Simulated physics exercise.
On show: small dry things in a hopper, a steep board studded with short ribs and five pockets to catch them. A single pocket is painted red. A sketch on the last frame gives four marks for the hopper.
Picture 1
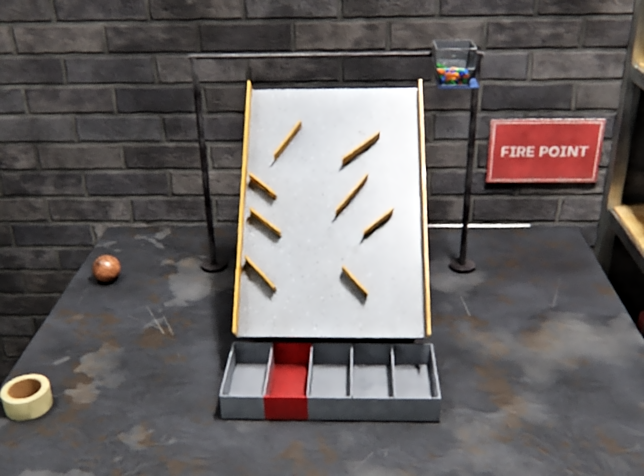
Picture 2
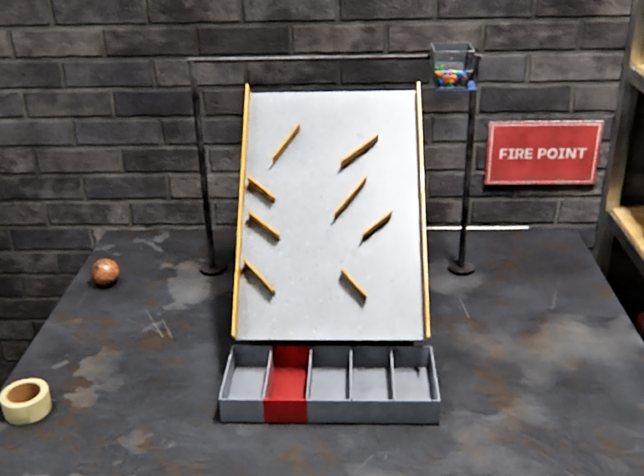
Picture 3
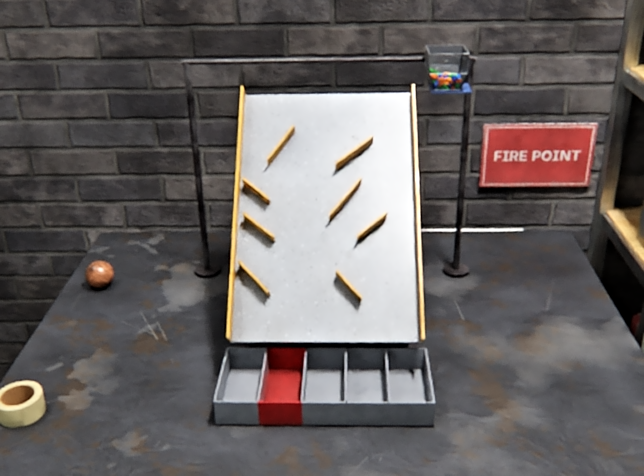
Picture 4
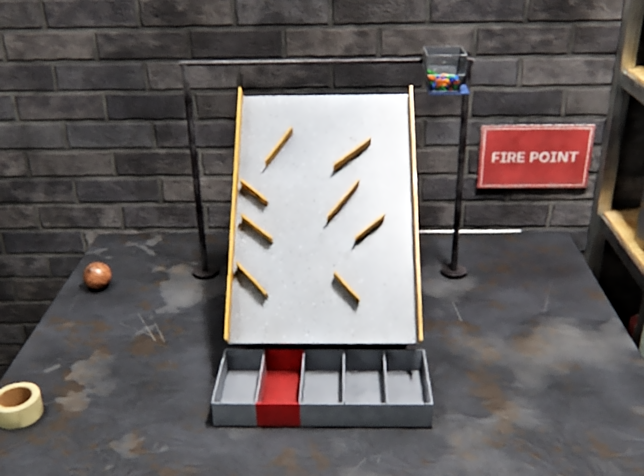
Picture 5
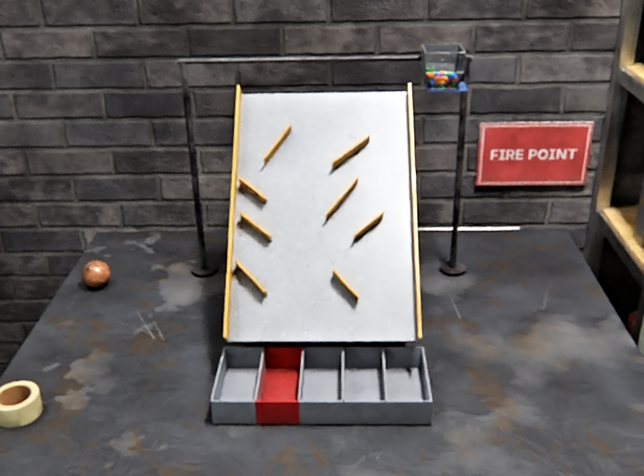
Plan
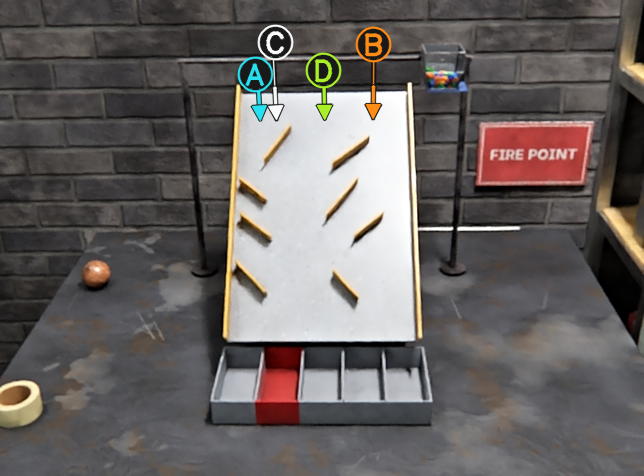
A steep pale board with short ribs stands above five pockets, one red, as the view shifts slightly.
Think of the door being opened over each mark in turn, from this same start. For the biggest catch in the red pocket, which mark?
D.
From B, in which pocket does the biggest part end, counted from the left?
It is the fifth one.
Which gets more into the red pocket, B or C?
It is C.
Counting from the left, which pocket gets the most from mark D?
The second.
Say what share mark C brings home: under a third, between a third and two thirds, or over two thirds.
Mark C gives between a third and two thirds.
On the marked copy, mark A meets the board at (260, 115); mark B meets the board at (373, 113); mark C meets the board at (276, 114); mark D meets the board at (324, 114).
With A, about a third in the red pocket, about half in other pockets, a small part held on the board.
With B, about a quarter in the red pocket, about two thirds in other pockets, a stray few outside the box.
With C, about a third in the red pocket, about half in other pockets, a small part held on the board, a stray few outside the box.
With D, about half in the red pocket, about a quarter in other pockets, about a quarter outside the box.
